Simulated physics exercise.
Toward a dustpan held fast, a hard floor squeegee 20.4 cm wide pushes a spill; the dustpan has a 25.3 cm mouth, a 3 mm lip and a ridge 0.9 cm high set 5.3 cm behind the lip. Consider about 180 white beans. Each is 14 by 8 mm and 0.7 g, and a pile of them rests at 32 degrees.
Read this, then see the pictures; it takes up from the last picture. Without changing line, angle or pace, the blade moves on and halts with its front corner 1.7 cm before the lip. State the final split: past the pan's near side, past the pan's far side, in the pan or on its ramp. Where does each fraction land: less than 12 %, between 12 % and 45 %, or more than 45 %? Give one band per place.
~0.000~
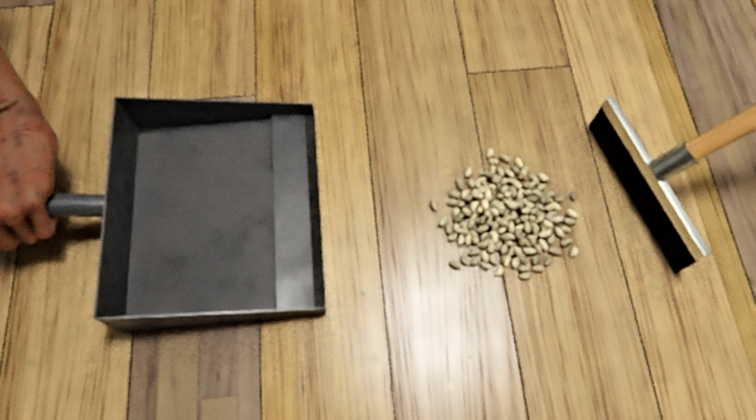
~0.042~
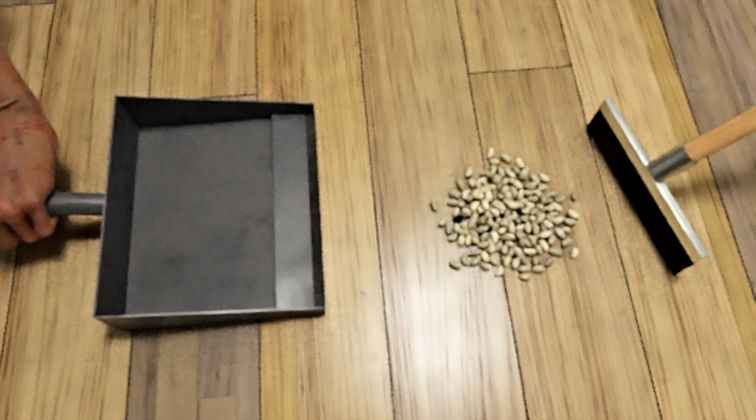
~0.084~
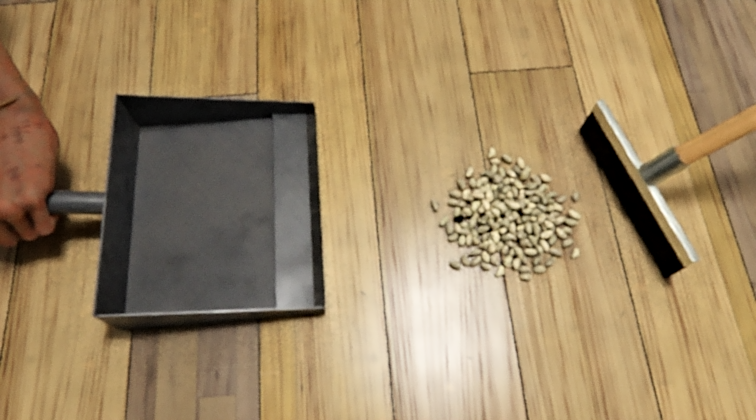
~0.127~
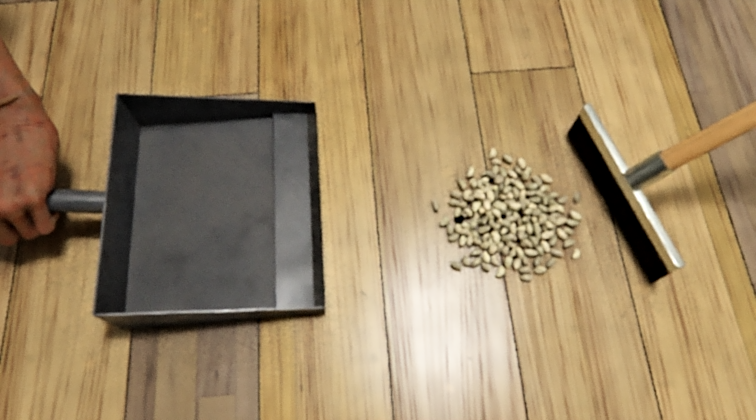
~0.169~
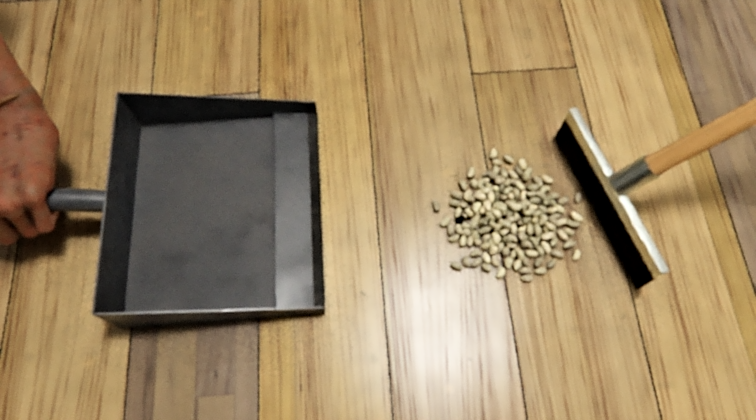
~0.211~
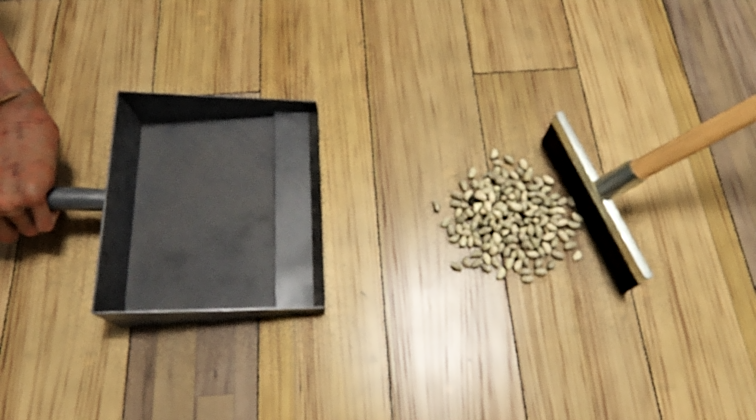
Near side, between 12 % and 45 %; far side, less than 12 %; pan, between 12 % and 45 %.
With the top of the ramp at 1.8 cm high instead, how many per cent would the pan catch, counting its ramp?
Near 20 per cent, then.
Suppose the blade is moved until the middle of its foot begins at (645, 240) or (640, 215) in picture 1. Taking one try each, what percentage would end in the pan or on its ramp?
I'd put it near 15 per cent for the first and near 25 per cent for the second.
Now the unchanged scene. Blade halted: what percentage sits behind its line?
Some 10 percent of it.
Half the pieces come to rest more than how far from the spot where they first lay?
That distance is around 22 cm.
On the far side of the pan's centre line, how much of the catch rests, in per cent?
Around 10 percent.
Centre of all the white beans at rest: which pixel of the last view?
Centre at rest: Approx. (333, 268) px.
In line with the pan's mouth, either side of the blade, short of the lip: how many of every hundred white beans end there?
Share: Roughly 55 percent.
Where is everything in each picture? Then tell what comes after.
Blade from (700, 255) to (607, 105), moved 0.0 cm, 0 of the pieces shifted so far; middle of the pieces at (506, 212); pan at (209, 216), in the first picture.
Blade from (698, 257) to (606, 106), moved 0.4 cm, 0 of the pieces shifted so far; middle of the pieces at (507, 213), in the second picture.
Blade from (689, 261) to (598, 108), moved 1.5 cm, 0 of the pieces shifted so far; middle of the pieces at (508, 213), in the third picture.
Blade from (674, 266) to (585, 112), moved 3.3 cm, 0 of the pieces shifted so far; middle of the pieces at (508, 213), in the fourth picture.
Blade from (659, 272) to (571, 116), moved 5.2 cm, 0 of the pieces shifted so far; middle of the pieces at (509, 214), in the fifth picture.
Blade from (643, 278) to (557, 120), moved 7.0 cm, 1 of the pieces shifted so far; middle of the pieces at (510, 215); pan at (210, 213). The blade's pace is about 0.43 m/s, heading 10 degrees towards the viewer's side, in the sixth picture.
After 0.50 s, middle of the blade 18 cm from the lip; 0 % over the lip, far side 0 %, near side 5 %.
After 0.70 s, middle of the blade 9 cm from the lip; 0 % over the lip, far side 0 %, near side 15 %.
After 1.01 s, middle of the blade 4 cm from the lip; 20 % over the lip, far side 0 %, near side 25 %.
By 2.3 s all is still; near side 20 %, far side 0 %, pan 20 %, in front of the lip or behind the blade 55 %.
